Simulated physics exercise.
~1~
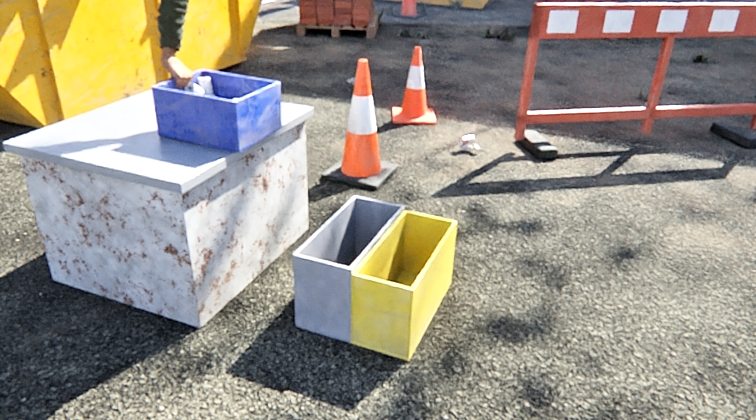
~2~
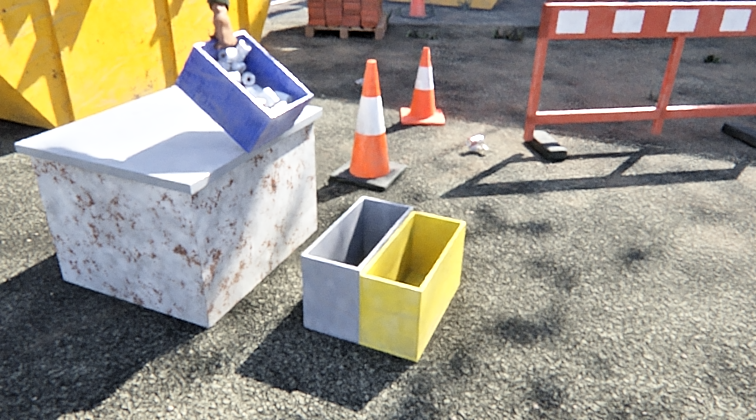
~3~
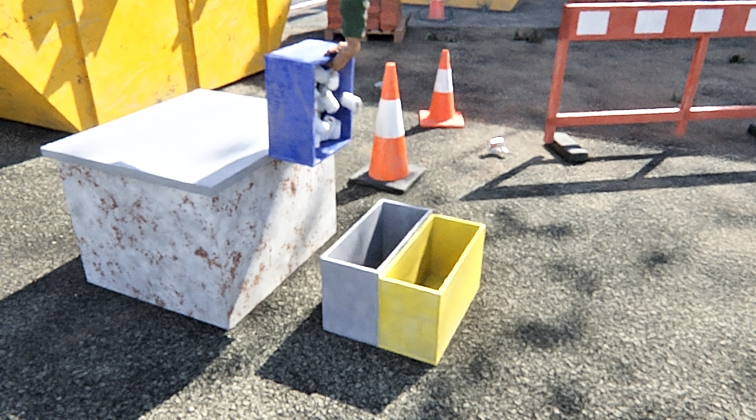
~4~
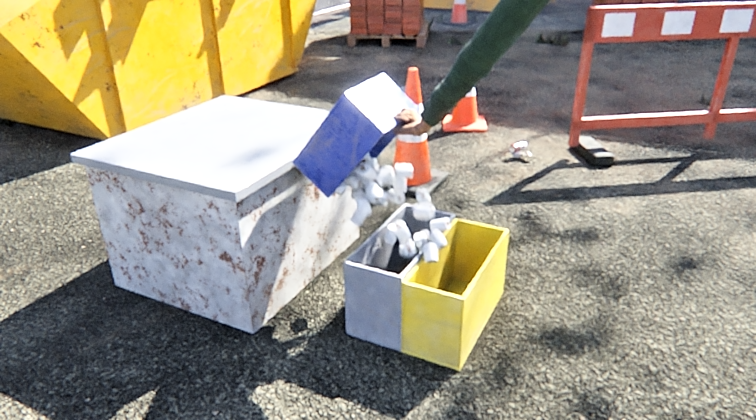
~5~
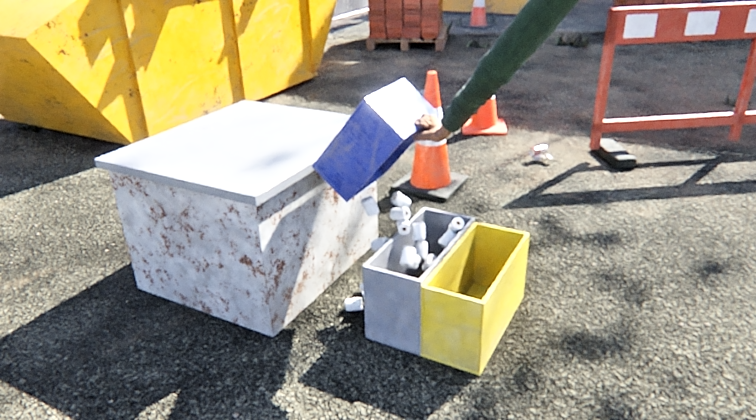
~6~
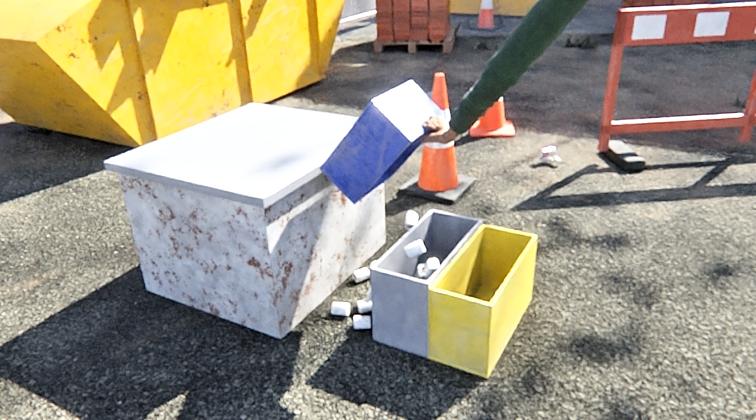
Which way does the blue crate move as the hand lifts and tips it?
The blue crate moves to the right, from the bench top out past the bench's edge.
